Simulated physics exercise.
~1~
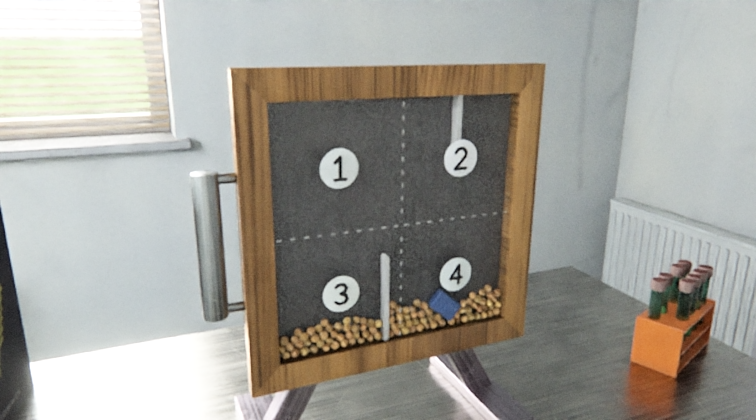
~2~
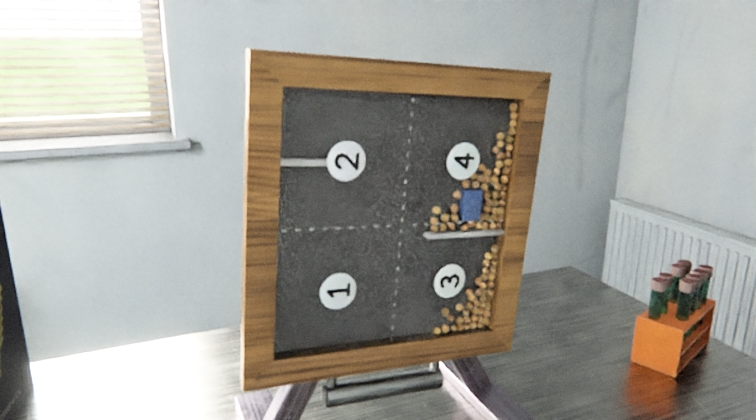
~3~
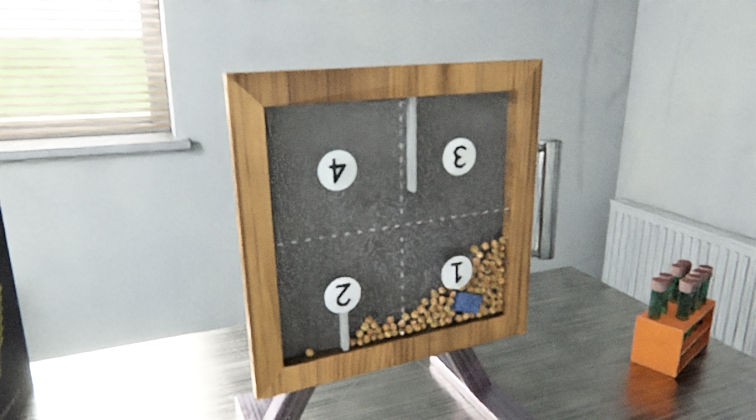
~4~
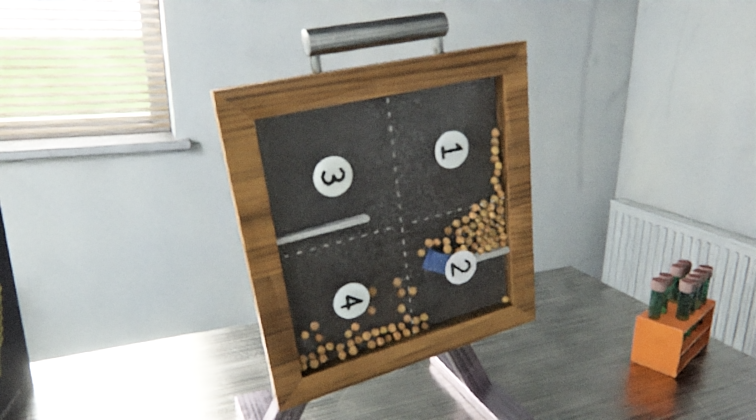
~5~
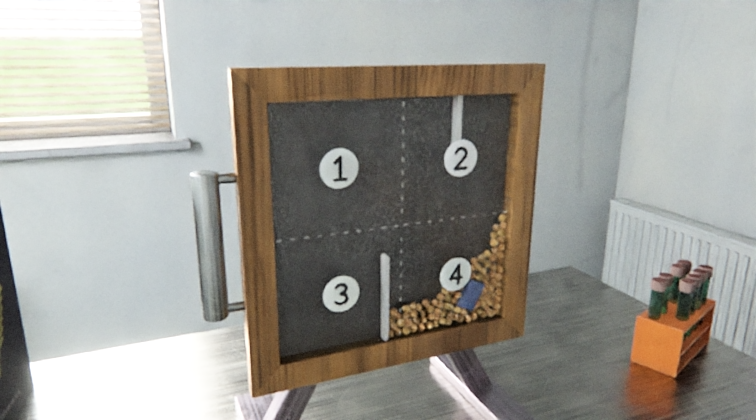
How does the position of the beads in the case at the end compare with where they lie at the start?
At the start the beads are spread along the bottom across both lower quarters. At the end they sit farther right and are piled higher, heaped against the right side in the quarter numbered four.
In the video, a wooden-framed, see-through case with four numbered quarters makes one full anticlockwise turn on its stand, tumbling small wooden beads and a blue block, and ends upright with nearly all the beads and the block heaped in the lower-right quarter.
